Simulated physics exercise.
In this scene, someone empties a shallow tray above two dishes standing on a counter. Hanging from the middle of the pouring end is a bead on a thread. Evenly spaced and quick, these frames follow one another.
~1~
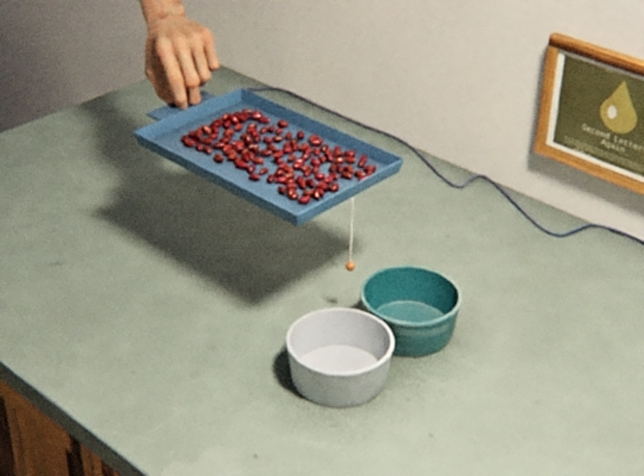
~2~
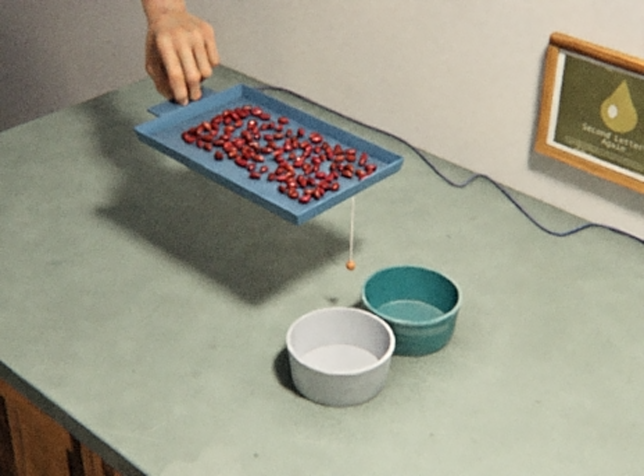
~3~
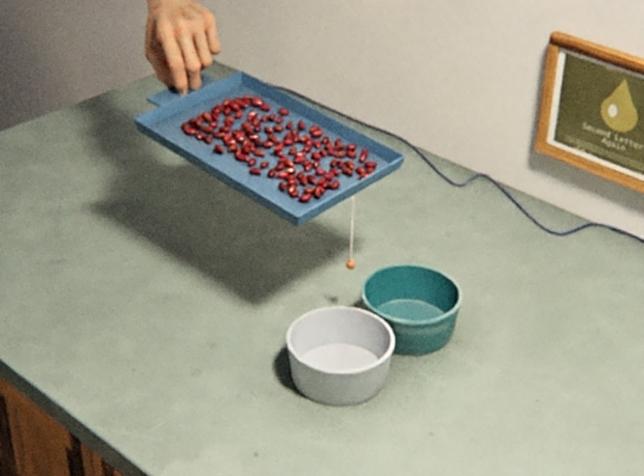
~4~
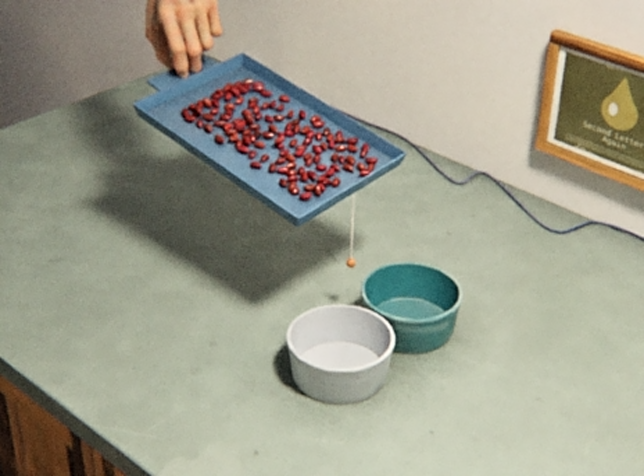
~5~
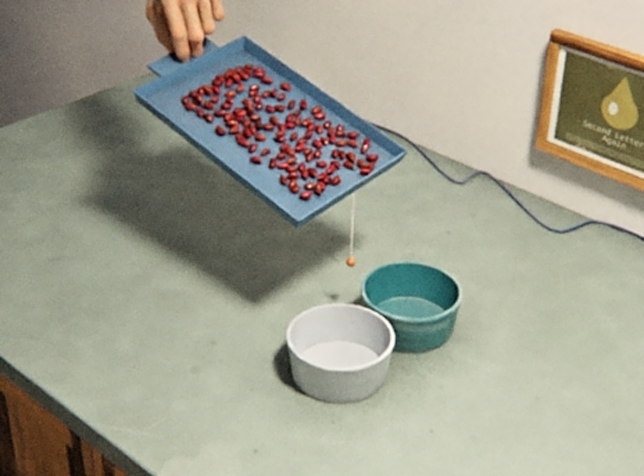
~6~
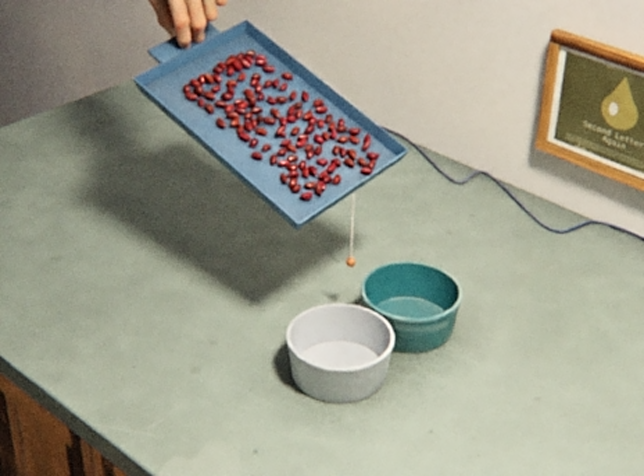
A hand raised the back of a blue tray of red kidney beans, steepening its slant above a white dish and a teal one, while the beans stayed spread across it and a bead hung below.
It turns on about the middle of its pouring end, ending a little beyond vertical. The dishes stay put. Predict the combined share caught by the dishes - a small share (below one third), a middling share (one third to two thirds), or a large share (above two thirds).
A middling share, one third to two thirds.
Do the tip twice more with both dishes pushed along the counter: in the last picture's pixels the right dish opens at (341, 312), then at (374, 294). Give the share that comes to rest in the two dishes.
About 80 per cent, then about 70 per cent.
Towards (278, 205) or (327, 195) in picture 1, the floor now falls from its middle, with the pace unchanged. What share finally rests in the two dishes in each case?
About 30 % and about 90 %.
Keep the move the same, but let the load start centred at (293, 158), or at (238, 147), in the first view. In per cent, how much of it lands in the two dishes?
In order, about 50 and 40 in a hundred.
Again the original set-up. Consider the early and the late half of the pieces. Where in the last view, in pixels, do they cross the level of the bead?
Close to (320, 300), then close to (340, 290).
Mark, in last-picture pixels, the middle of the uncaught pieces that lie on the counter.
Close to (303, 338).
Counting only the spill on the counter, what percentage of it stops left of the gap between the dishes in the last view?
That's about 90 per cent of the spill.
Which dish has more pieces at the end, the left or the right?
Looks like the left-placed one wins this one.
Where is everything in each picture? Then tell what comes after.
In the first frame, corners of the pouring end (297, 212) and (399, 159), level; middle of the load (280, 153), kidney beans; left dish (378, 378); right dish (448, 329); bead on its thread (350, 266).
In the second frame, corners of the pouring end (297, 212) and (400, 158), level; middle of the load (280, 150).
In the third frame, corners of the pouring end (298, 213) and (401, 156), tipped barely, lowest at the left corner; middle of the load (281, 145).
In the fourth frame, corners of the pouring end (299, 215) and (402, 153), tipped a little, lowest at the left corner; middle of the load (282, 136).
In the fifth frame, corners of the pouring end (299, 217) and (403, 150), tipped clearly, lowest at the left corner; middle of the load (282, 128).
In the sixth frame, corners of the pouring end (299, 220) and (404, 150), tipped clearly, lowest at the left corner; middle of the load (284, 121); left dish (379, 374); right dish (449, 325).
Just after the last frame, tray tipped steeply; almost all on the tray; just a few in the air.
A moment on, tray tipped past a quarter turn; roughly two thirds on the tray; roughly a quarter in the left dish; about a tenth outside both; just a few in the air.
Further on, tray tipped past a quarter turn; roughly a third in the left dish; roughly a quarter in the right dish; roughly half outside both.
When it is over, tray tipped past a quarter turn; roughly a third in the left dish; roughly a quarter in the right dish; roughly half outside both.
